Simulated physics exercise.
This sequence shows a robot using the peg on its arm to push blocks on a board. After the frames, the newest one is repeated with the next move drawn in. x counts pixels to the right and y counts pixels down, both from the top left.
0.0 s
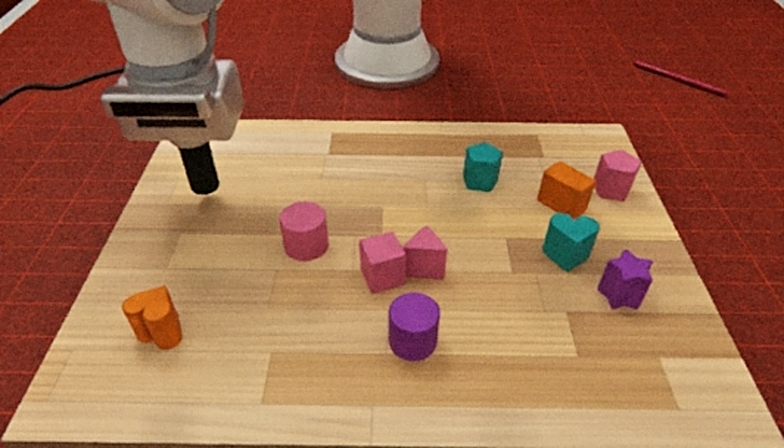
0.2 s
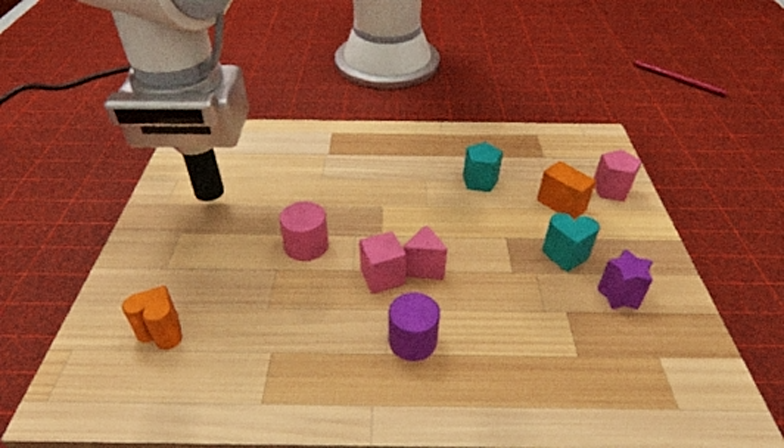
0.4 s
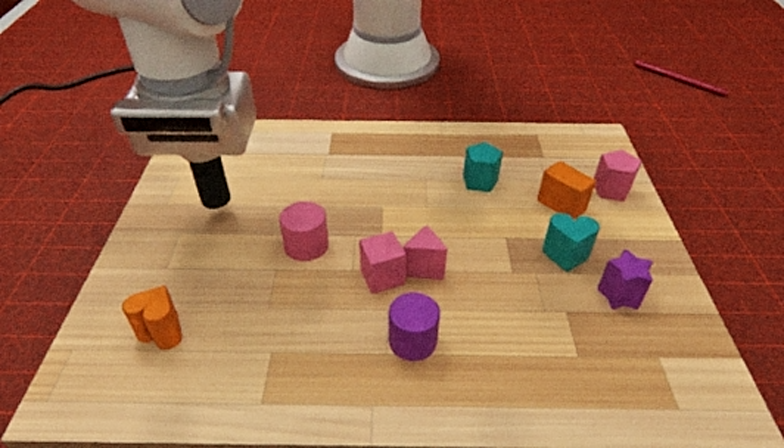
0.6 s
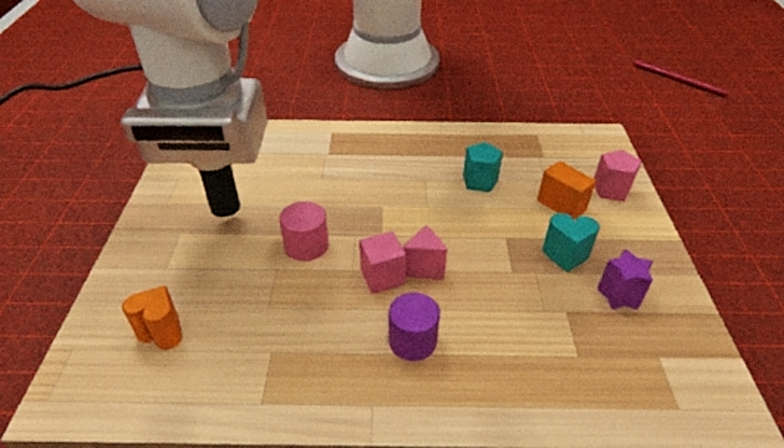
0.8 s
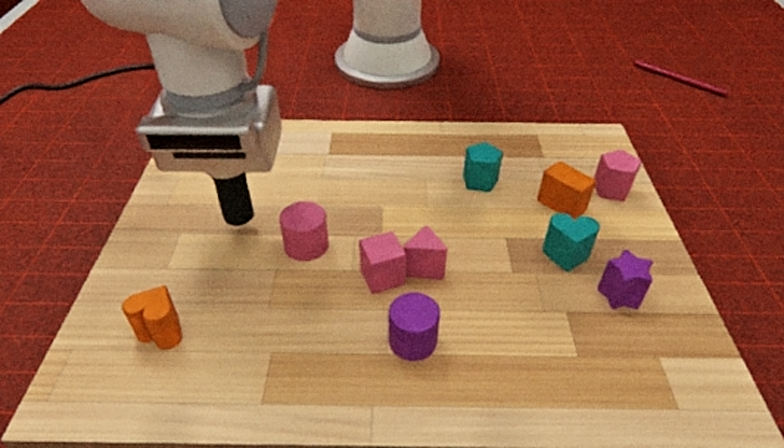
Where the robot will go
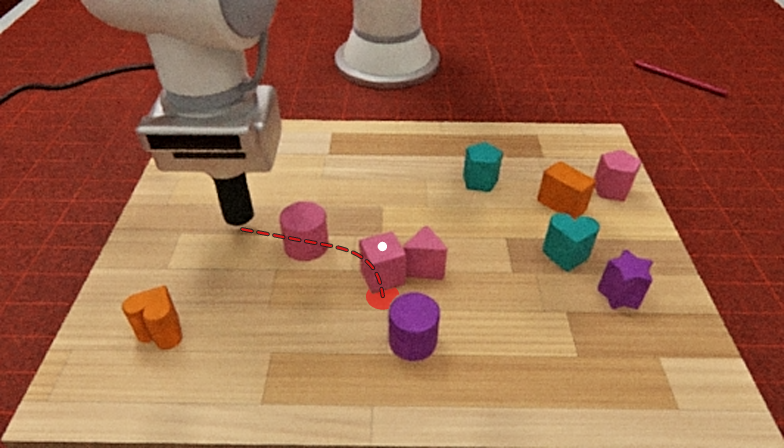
The clip shows a robot arm with a black peg above a wooden board scattered with pink, orange, teal and purple blocks. The peg moves a short way right and toward the viewer, nearing the pink cylinder, while the blocks stay still.
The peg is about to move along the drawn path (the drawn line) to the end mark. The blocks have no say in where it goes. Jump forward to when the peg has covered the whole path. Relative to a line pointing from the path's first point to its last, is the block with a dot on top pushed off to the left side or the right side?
Pushed right.
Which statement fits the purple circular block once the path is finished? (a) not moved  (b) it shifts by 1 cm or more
That would be b.
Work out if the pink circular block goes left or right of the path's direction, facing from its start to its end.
The right-hand side.
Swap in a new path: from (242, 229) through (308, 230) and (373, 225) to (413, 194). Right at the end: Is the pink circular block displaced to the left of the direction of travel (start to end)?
Final answer: No.
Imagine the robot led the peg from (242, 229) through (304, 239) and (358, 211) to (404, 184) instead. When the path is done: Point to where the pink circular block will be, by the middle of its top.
It should be at about (351, 218).
Drawn move, from (242, 229) via (299, 240) and (356, 254), ending at (383, 296); the dot is on the pink square.
What follows on the original path. One third of the way, peg (298, 227); pink circular block (329, 222).
Two thirds of the way, peg (356, 241); pink circular block (376, 248); pink square (410, 271), turned 40° anticlockwise.
At the end, peg (383, 283); pink circular block (420, 284); pink square (466, 297), turned 35° anticlockwise; purple circular block (423, 326); pink three-sided block (436, 242), turned 45° anticlockwise.
